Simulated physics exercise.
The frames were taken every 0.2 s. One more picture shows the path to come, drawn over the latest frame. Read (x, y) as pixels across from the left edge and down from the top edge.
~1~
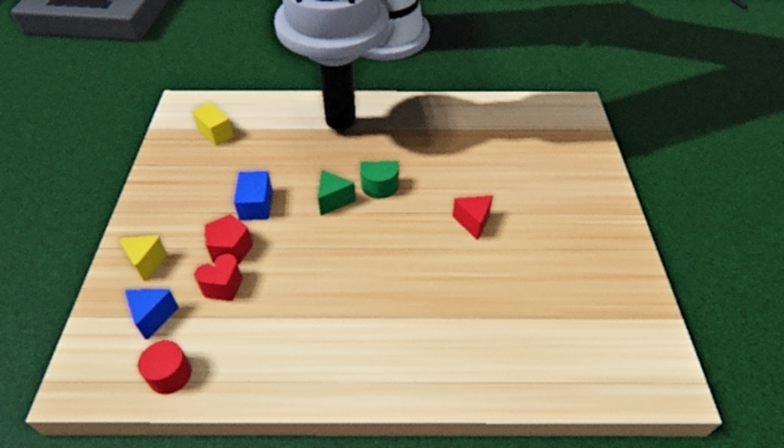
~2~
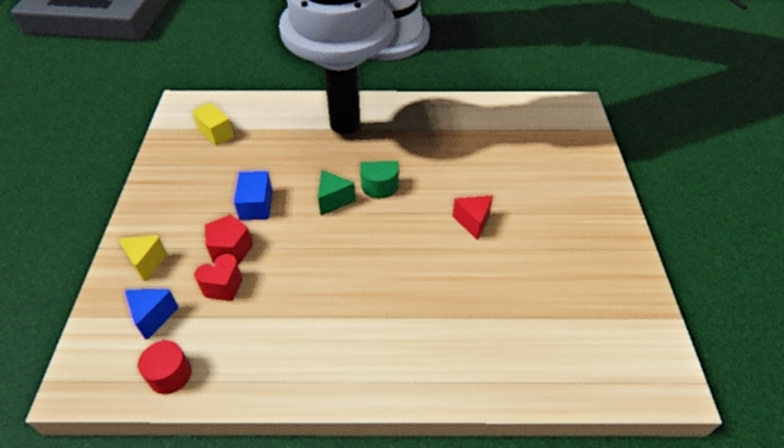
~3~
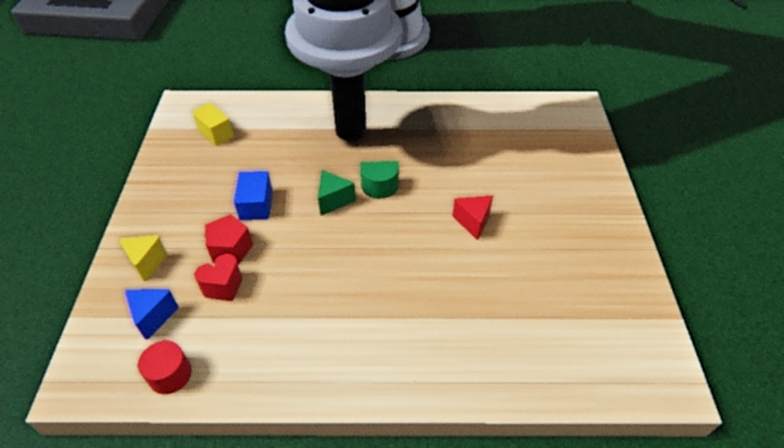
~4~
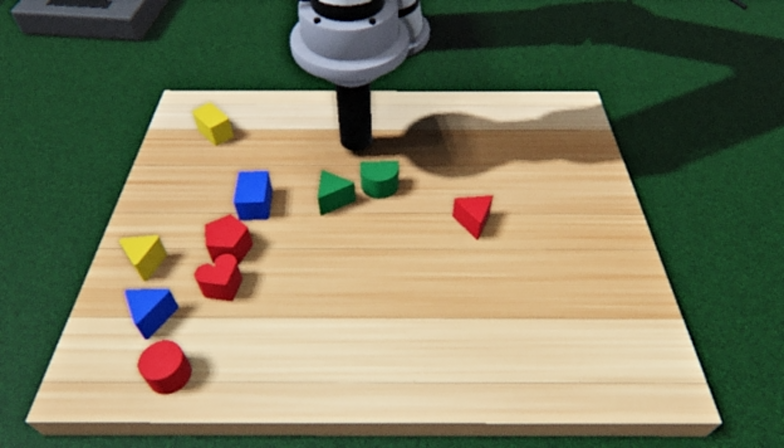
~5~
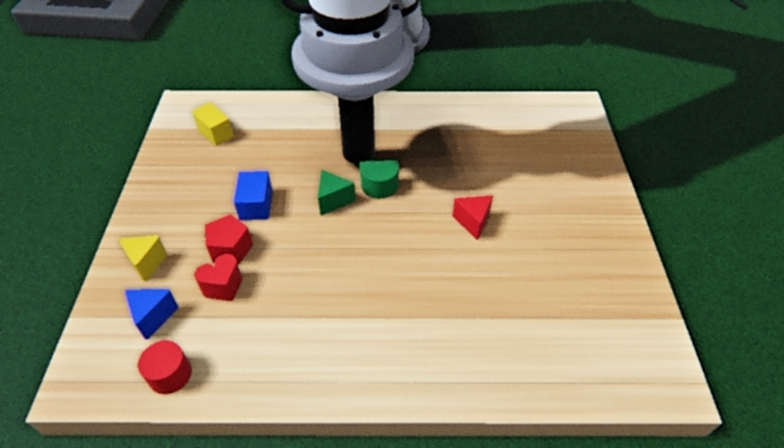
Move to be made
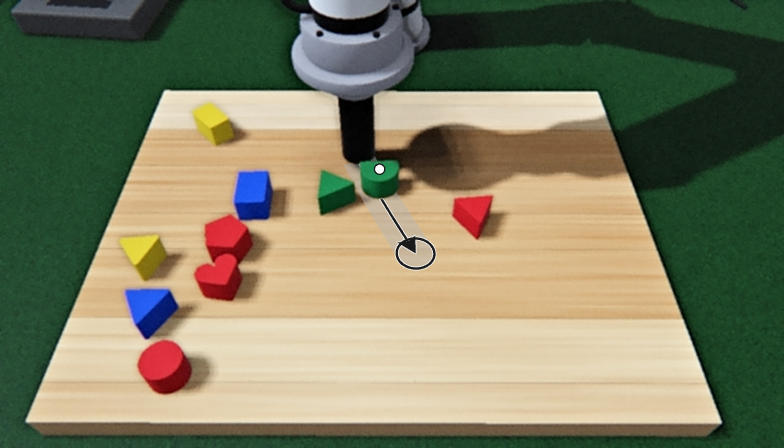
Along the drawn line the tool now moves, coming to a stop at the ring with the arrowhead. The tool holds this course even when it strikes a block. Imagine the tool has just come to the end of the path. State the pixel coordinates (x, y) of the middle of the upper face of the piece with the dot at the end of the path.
I'd expect the centre of its top face to be at (448, 227).
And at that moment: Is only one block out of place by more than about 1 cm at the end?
Short answer: Yes.
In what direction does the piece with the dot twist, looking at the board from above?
From above, the turn goes anticlockwise.
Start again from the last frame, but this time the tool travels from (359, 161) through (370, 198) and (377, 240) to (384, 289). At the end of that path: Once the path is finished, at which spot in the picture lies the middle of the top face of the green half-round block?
In the picture, that point is around (405, 193).
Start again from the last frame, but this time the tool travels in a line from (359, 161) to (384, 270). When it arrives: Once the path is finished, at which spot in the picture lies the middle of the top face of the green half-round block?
Around (401, 192).
Path on the board, in a line from (359, 161) to (416, 253); the dot is on the green half-round block.
The first path, step by step. One third of the way, tool (376, 182); green half-round block (398, 186), turned 45° anticlockwise.
Two thirds of the way, tool (395, 213); green half-round block (425, 213), turned 75° anticlockwise.
At the end, tool (416, 246); green triangle in place; green half-round block (448, 227), turned 105° anticlockwise.
